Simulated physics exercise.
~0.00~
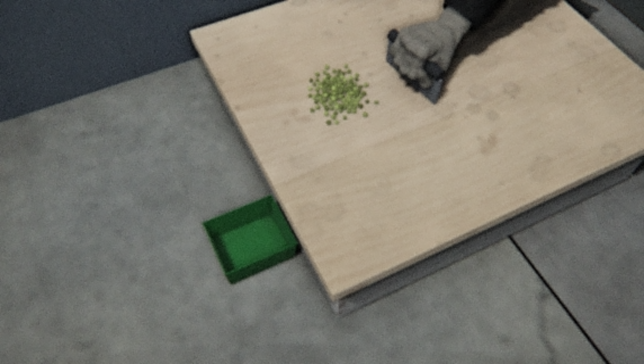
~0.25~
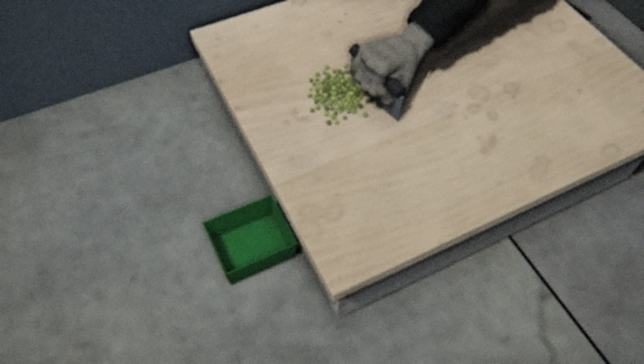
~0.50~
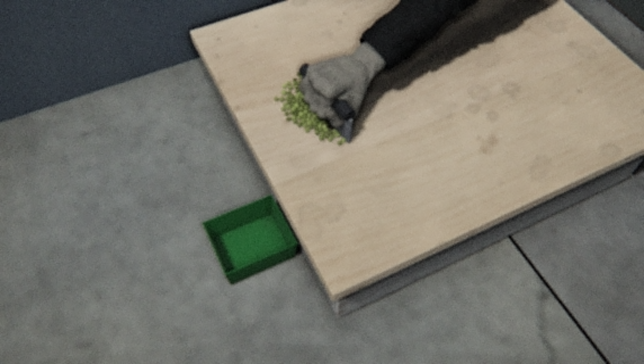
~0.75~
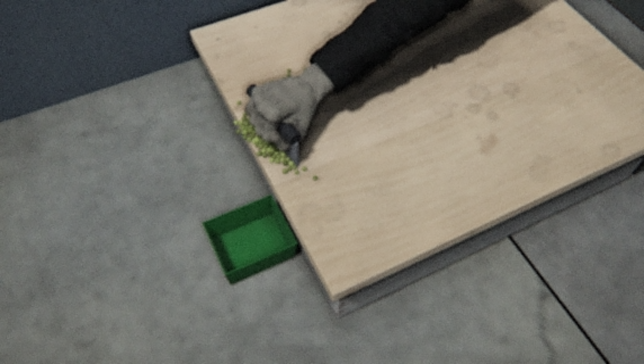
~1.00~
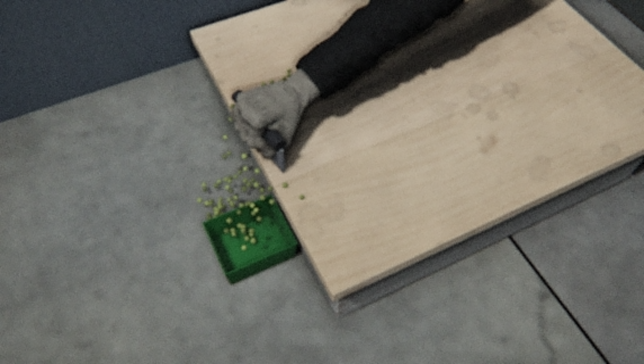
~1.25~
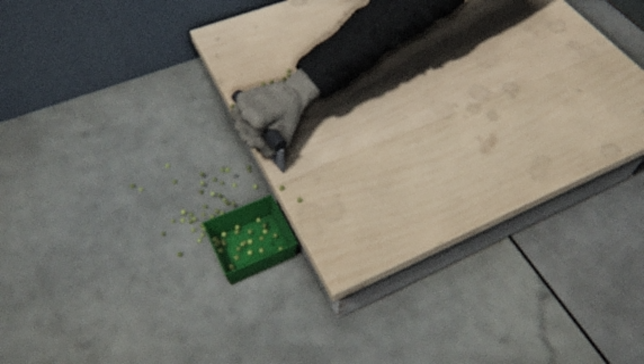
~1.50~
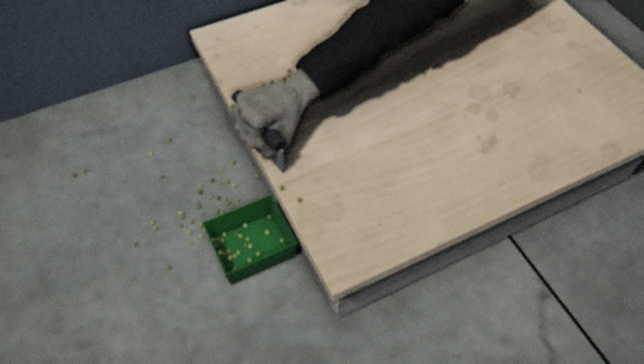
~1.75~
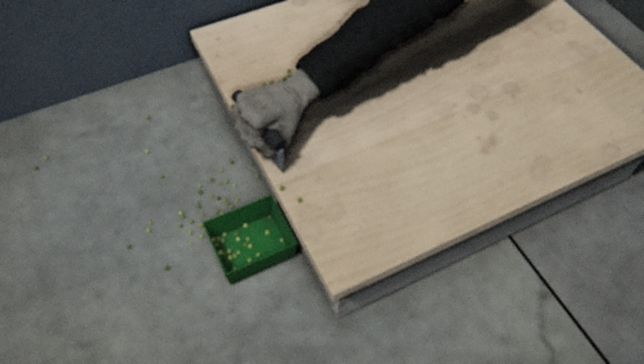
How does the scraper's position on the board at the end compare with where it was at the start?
At the start the scraper was near the upper middle of the board, to the right of the pile of peas. By the end it was farther left and lower, resting at the board's left edge just above the green tin.
